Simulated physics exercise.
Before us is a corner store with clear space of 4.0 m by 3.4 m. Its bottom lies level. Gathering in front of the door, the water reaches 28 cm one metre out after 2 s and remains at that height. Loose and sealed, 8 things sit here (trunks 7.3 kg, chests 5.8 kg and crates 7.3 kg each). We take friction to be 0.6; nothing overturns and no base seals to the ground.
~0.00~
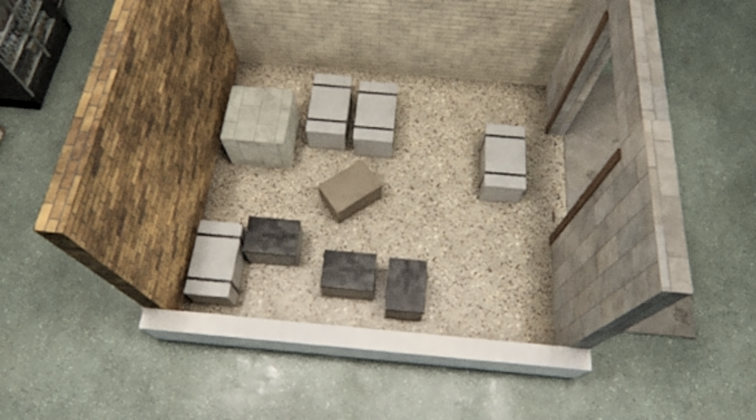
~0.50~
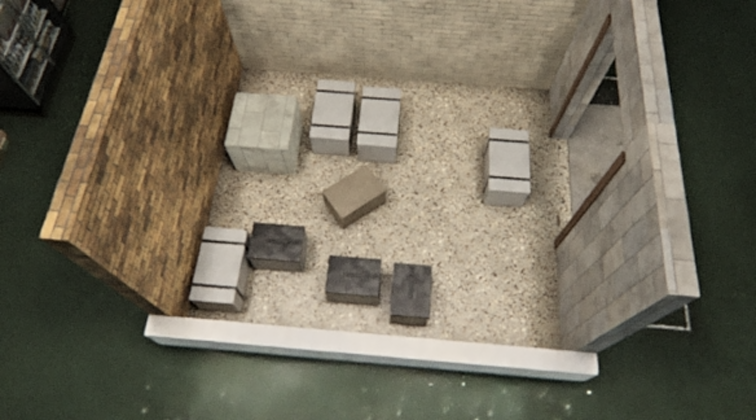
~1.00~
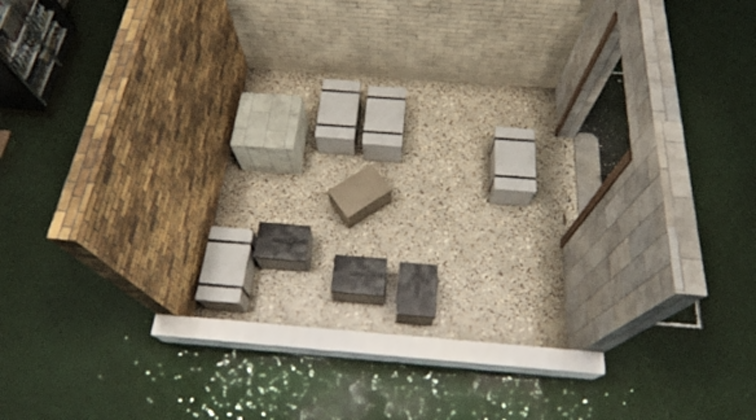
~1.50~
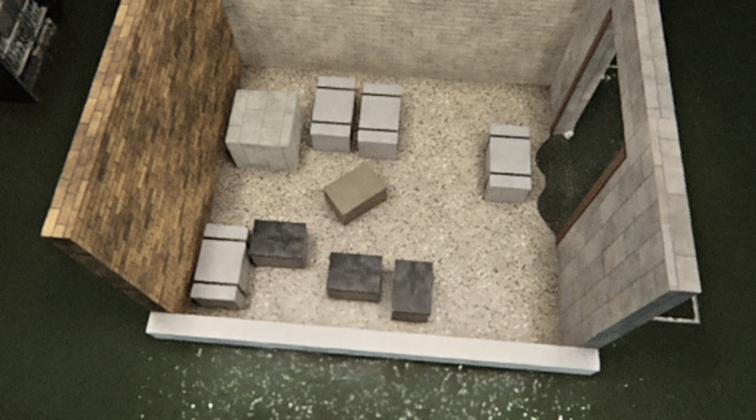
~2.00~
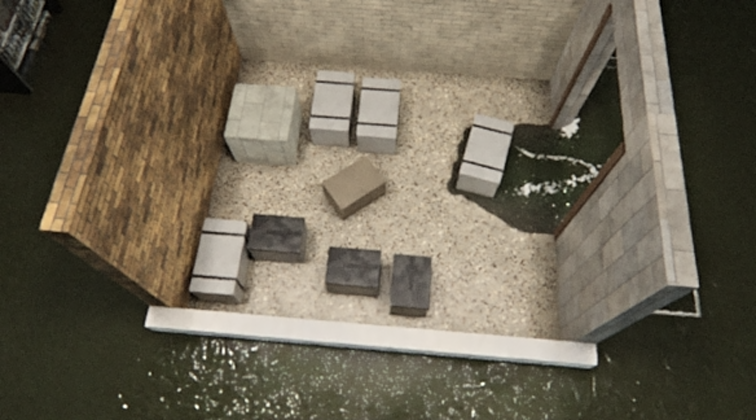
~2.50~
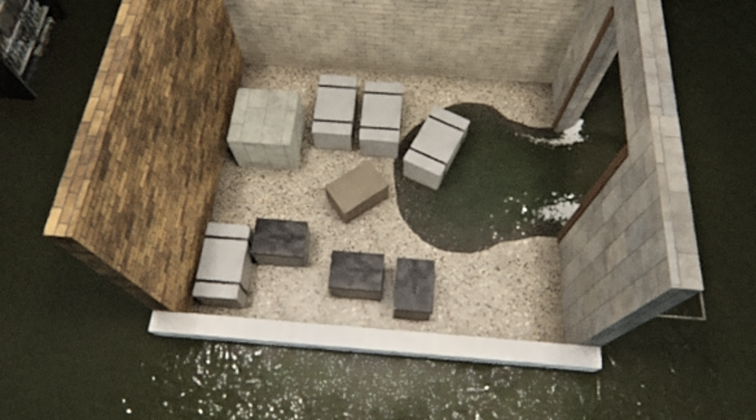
The clip shows a walled room of pale and dark boxes seen from above as dark water surrounds it, enters through the opening on the right, and spreads leftward across the speckled floor, pushing one pale strapped box left and turning it.
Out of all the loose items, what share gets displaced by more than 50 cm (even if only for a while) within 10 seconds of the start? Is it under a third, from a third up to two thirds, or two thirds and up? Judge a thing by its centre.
Middle band: A third to two thirds.
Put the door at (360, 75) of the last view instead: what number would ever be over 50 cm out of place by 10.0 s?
Then the count would be 8.
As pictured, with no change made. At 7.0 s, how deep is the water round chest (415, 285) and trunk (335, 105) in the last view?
Depths: Near 18 cm, then near 17 cm.
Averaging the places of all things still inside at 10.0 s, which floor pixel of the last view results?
Close to (321, 221).
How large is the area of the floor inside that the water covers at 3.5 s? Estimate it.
Roughly 9.5 m2 of it is wet.
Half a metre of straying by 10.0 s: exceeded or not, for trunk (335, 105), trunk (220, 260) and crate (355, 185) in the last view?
Same order as the question: Smaller, smaller, greater.
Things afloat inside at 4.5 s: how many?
It comes to 8.
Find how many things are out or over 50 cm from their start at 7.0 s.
4.
After 3.5 s 2 of 8 are over 50 cm from their spots; 2 afloat.
After 4.5 s 3 of 8 are over 50 cm from their spots; 8 afloat.
After 7.0 s 4 of 8 are over 50 cm from their spots; 8 afloat.
After 10.0 s 3 of 8 are over 50 cm from their spots, and 4 have been at some point; 8 afloat.
